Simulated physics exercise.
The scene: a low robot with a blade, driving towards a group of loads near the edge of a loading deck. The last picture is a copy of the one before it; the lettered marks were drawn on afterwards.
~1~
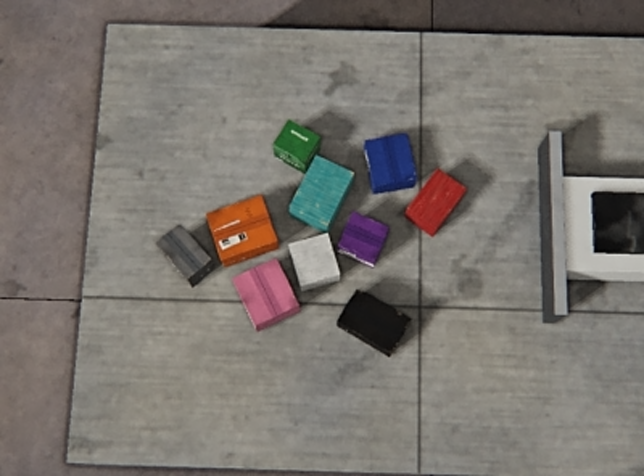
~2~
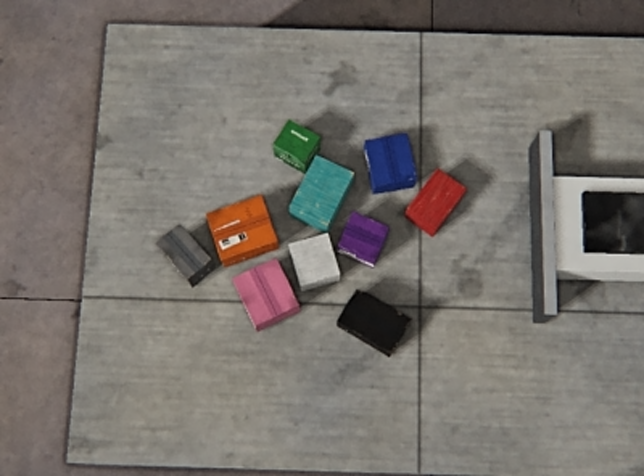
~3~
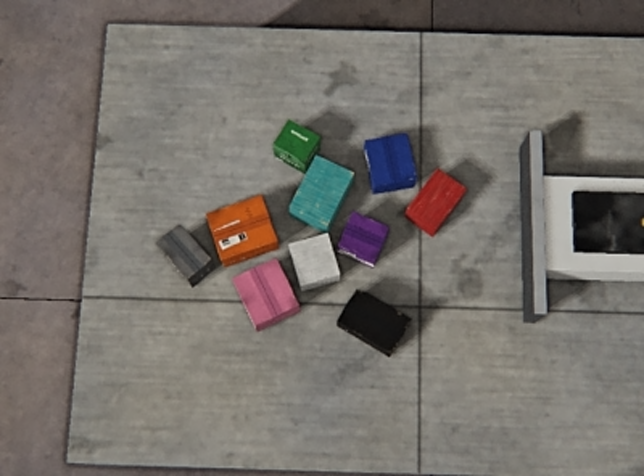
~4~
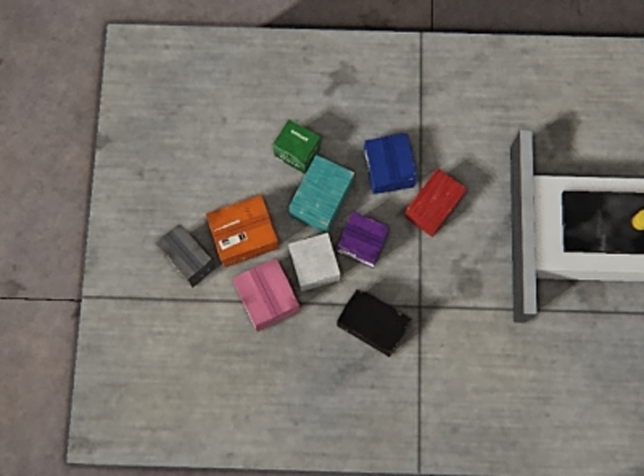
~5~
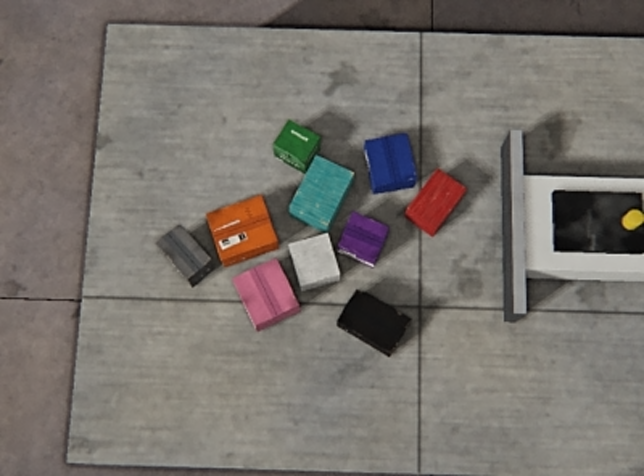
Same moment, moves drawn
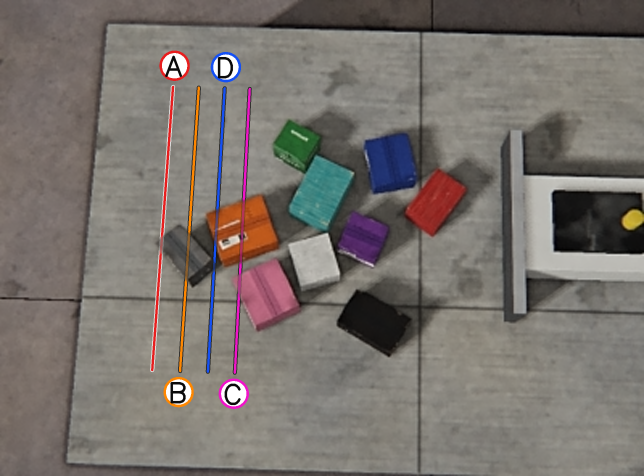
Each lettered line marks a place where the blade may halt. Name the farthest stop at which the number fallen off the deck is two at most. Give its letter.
No third one falls up to A.
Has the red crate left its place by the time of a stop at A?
Yes.
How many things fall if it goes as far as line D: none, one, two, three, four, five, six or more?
In all, none.
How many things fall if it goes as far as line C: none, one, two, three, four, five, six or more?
By then, none.
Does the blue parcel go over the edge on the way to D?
No.
On the marked copy, A at (163, 223); B at (190, 224); C at (243, 225); D at (217, 225).
With A. Early on, robot (462, 218); black box (365, 330); green box (287, 142).
Further on, robot (334, 214); grey parcel (161, 286); orange parcel (180, 245).
At the end, robot (233, 211); orange parcel (90, 244); green box (101, 130); none fallen.
As for the rest, B is within the limit but short; C is within the limit but short; D is within the limit but short.
